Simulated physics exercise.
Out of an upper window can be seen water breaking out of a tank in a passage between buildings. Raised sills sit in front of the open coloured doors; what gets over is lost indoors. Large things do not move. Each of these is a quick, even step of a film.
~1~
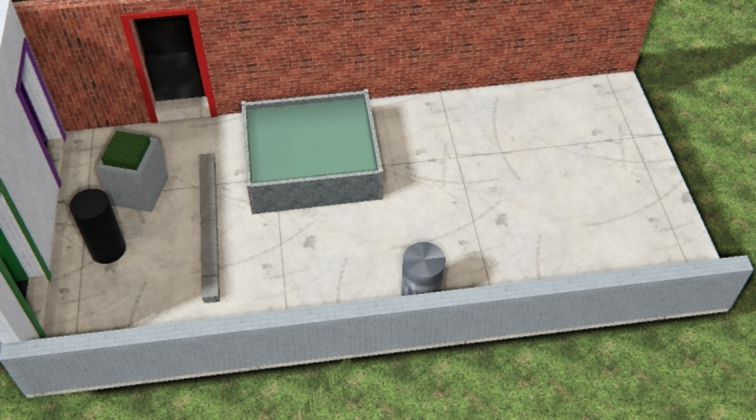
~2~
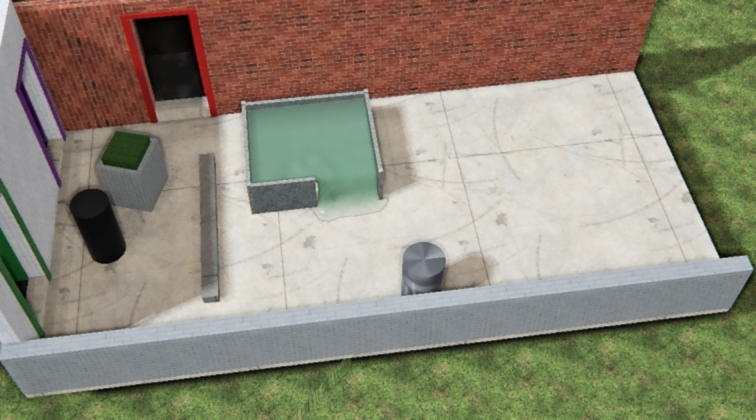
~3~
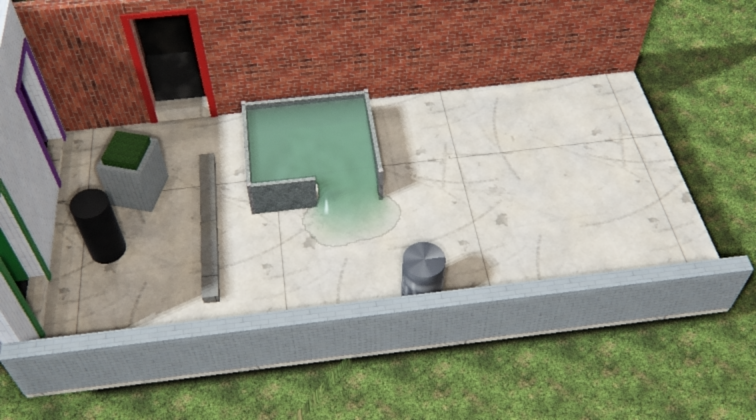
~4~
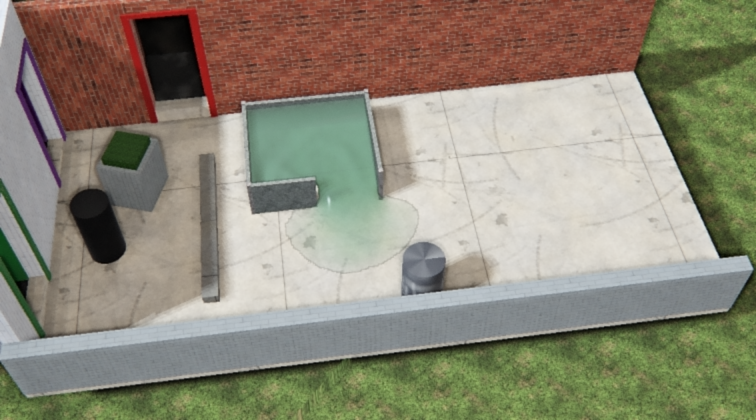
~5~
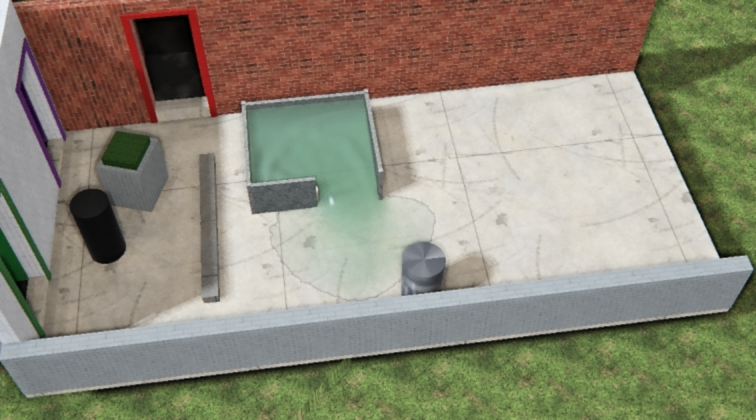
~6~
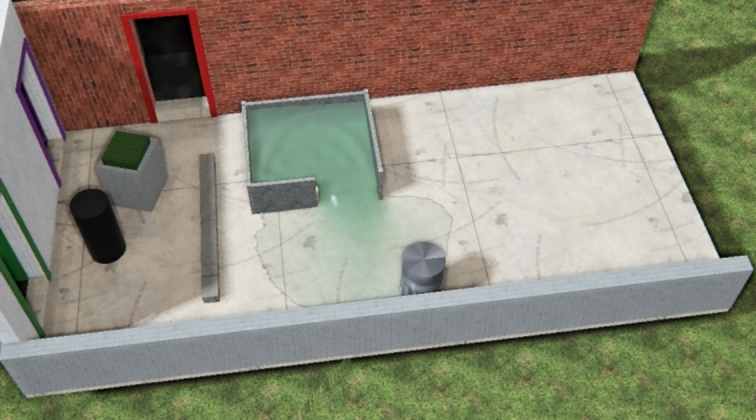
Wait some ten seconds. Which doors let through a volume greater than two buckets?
One by one: I predict the purple door will remain at two buckets or below; I predict the red door will remain at two buckets or below; I predict the green door will remain at two buckets or below.
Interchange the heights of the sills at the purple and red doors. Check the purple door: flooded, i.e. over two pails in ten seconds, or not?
Answer: Purple door stays within bounds.
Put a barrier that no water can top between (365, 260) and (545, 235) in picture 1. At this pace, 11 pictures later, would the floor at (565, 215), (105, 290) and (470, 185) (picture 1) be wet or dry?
First soaked, then spared, then soaked.
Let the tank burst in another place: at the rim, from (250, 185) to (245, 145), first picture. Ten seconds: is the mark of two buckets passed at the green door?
In brief, the green door remains below.
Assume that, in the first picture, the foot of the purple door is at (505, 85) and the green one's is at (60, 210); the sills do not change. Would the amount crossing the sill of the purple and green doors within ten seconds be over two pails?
Lab note - purple door under limit, green door under limit.
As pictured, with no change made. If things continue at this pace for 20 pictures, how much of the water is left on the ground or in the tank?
Estimate: Near 98 %.
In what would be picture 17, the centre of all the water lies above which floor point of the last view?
That comes out near (343, 217).
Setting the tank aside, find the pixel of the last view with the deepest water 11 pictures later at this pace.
Deepest spot: Near (375, 327).
A moment on, water covers 15 % of the floor; the purple door not reached, the red door not reached, the green door not reached.
Next, water covers 25 % of the floor; the purple door not reached, the red door not reached, the green door not reached.
Then, water covers 40 % of the floor; the purple door not reached, the red door not reached, the green door wet at the sill, nothing in.
Later, water covers 60 % of the floor; the purple door wet at the sill, nothing in, the red door wet at the sill, nothing in, the green door wet at the sill, nothing in.
In the end, water covers 75 % of the floor; the purple door under two buckets in, the red door wet at the sill, nothing in, the green door wet at the sill, nothing in.
